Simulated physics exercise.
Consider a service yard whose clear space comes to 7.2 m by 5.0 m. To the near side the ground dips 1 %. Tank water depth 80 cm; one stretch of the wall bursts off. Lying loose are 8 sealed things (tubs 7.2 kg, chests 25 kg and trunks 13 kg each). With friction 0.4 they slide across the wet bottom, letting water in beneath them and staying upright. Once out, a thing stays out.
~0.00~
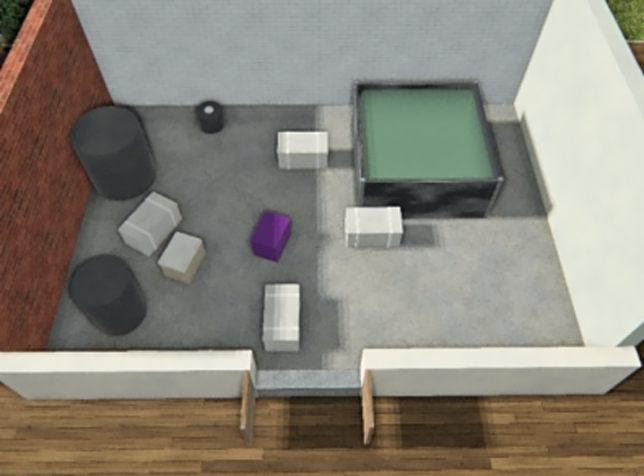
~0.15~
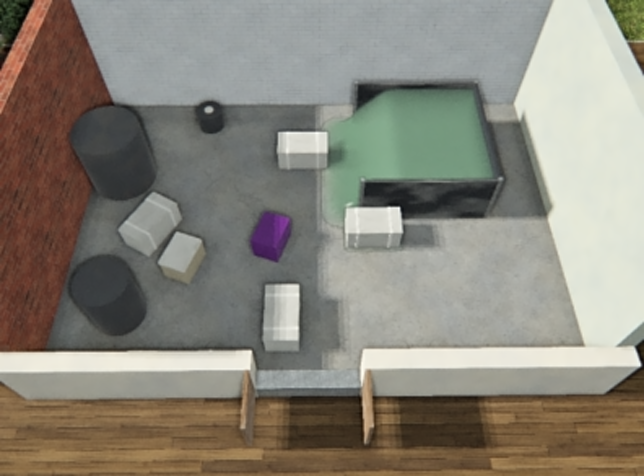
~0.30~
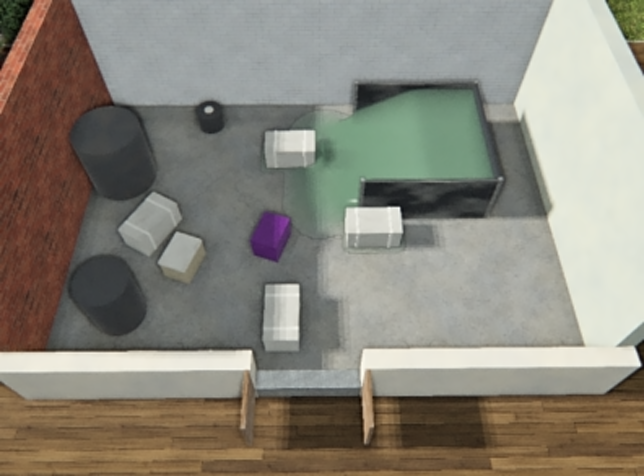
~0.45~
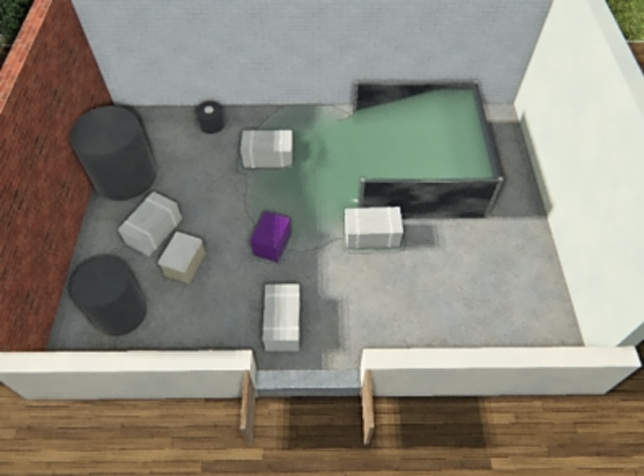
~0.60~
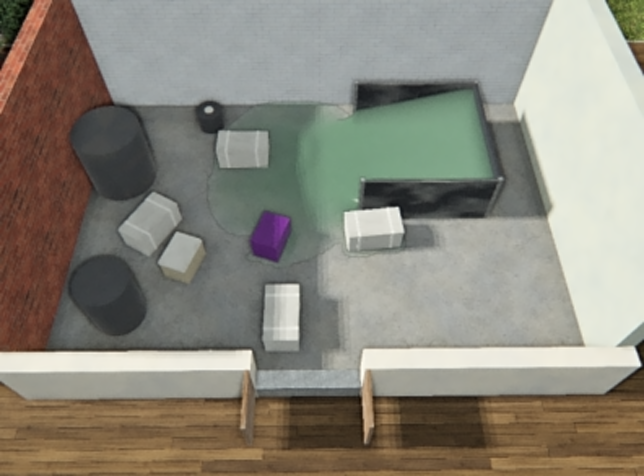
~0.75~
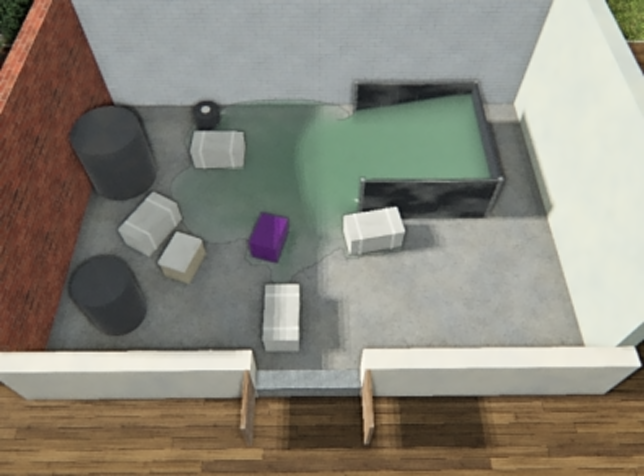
A tank of green water fills the far right of a walled grey yard, seen from high above the near side by a still camera. White chests, a small purple one, a beige one, dark cylinders and a small dark pot stand mostly to the left. The tank's left side opens, water spreads leftward across the floor, and the far white chest slides left while the purple one barely shifts.
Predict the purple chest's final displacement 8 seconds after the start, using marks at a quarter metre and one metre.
It gets well displaced.
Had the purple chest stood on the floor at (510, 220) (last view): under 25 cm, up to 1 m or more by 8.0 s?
Put there, it remains roughly in place.
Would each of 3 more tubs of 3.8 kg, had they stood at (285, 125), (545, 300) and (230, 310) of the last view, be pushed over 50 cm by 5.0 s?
In sequence: Goes beyond; stays within; goes beyond.
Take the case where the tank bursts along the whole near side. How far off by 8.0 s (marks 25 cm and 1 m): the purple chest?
So the purple chest keeps its position.
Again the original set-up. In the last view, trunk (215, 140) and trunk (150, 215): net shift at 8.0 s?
350 cm for the first, and the second is washed out.
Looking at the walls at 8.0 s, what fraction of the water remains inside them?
Around 90 per cent of the water is still in there.
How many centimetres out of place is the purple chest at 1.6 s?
Close to 120 cm.
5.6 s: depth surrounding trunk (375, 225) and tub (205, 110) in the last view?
First roughly 5 cm, second roughly 9 cm.
After 1.6 s the purple chest is near (206, 276), 1.1 m from its start, aground; 0 of 8 are out; 3 afloat.
After 3.6 s the purple chest is near (180, 306), 1.7 m from its start, afloat; 0 of 8 are out; 6 afloat.
After 5.6 s the purple chest is near (393, 314), 2.1 m from its start, aground; 0 of 8 are out; 7 afloat.
After 8.0 s the purple chest is near (558, 307), 4.0 m from its start, afloat; 1 of 8 are out; 6 afloat.
